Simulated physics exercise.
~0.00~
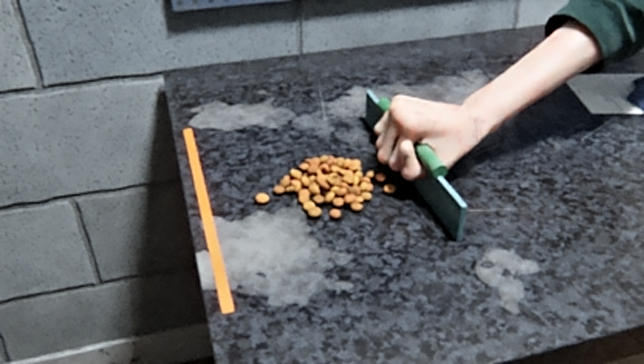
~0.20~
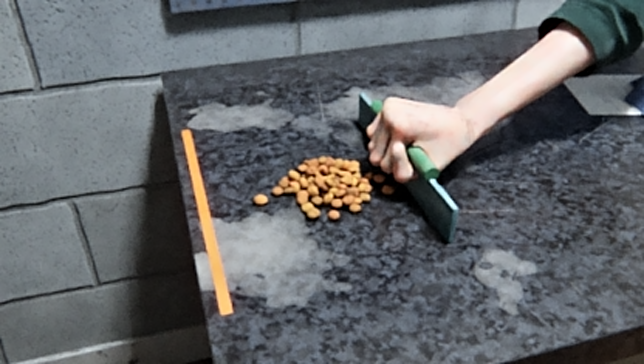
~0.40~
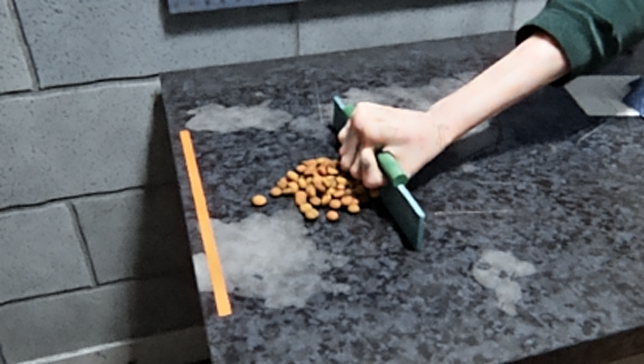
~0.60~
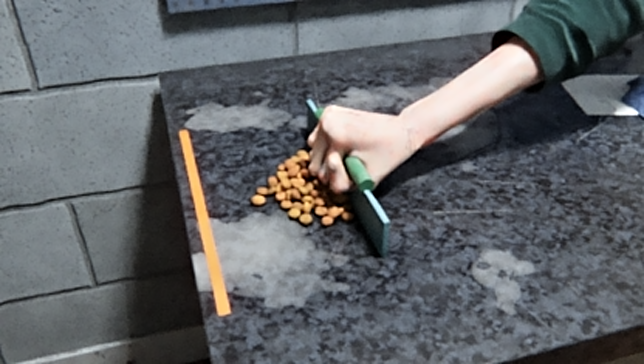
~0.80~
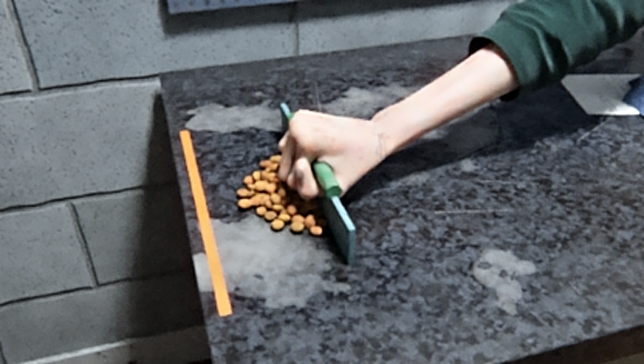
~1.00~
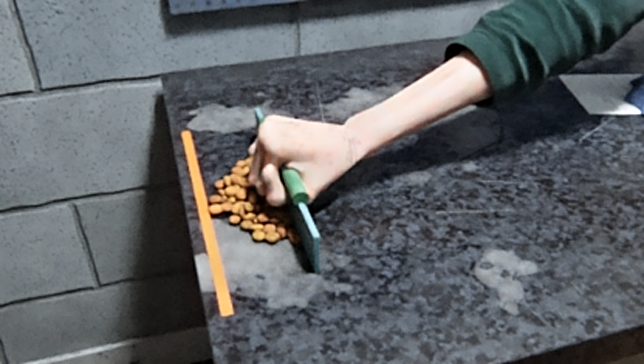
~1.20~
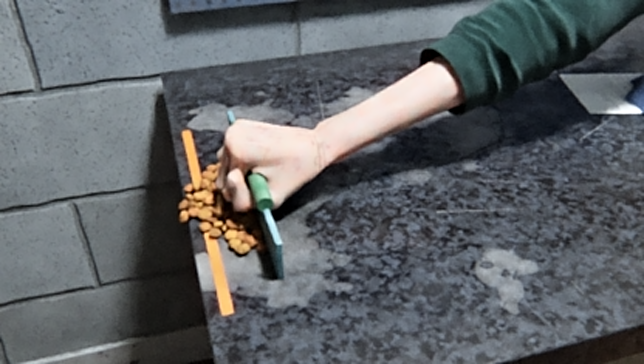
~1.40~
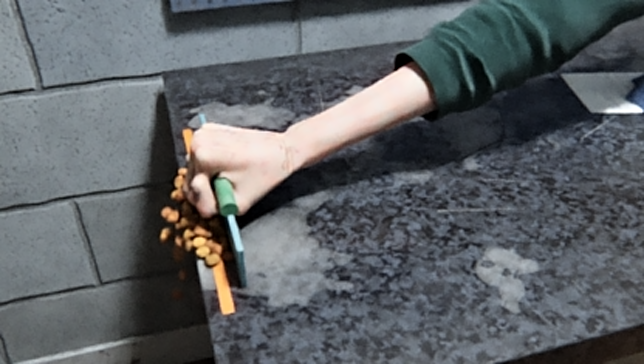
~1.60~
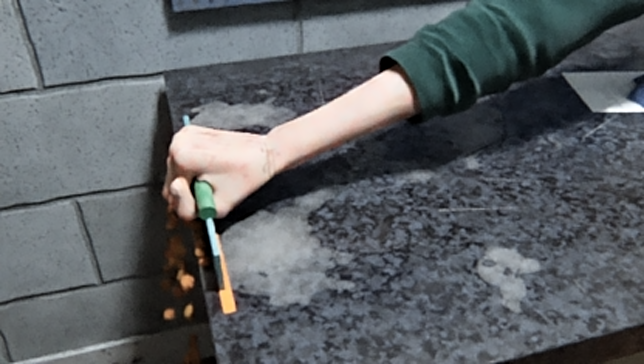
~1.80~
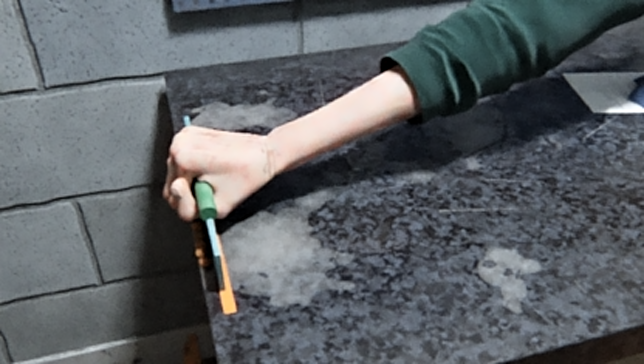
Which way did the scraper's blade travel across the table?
The blade moved to the left, toward the orange tape near the table's edge.
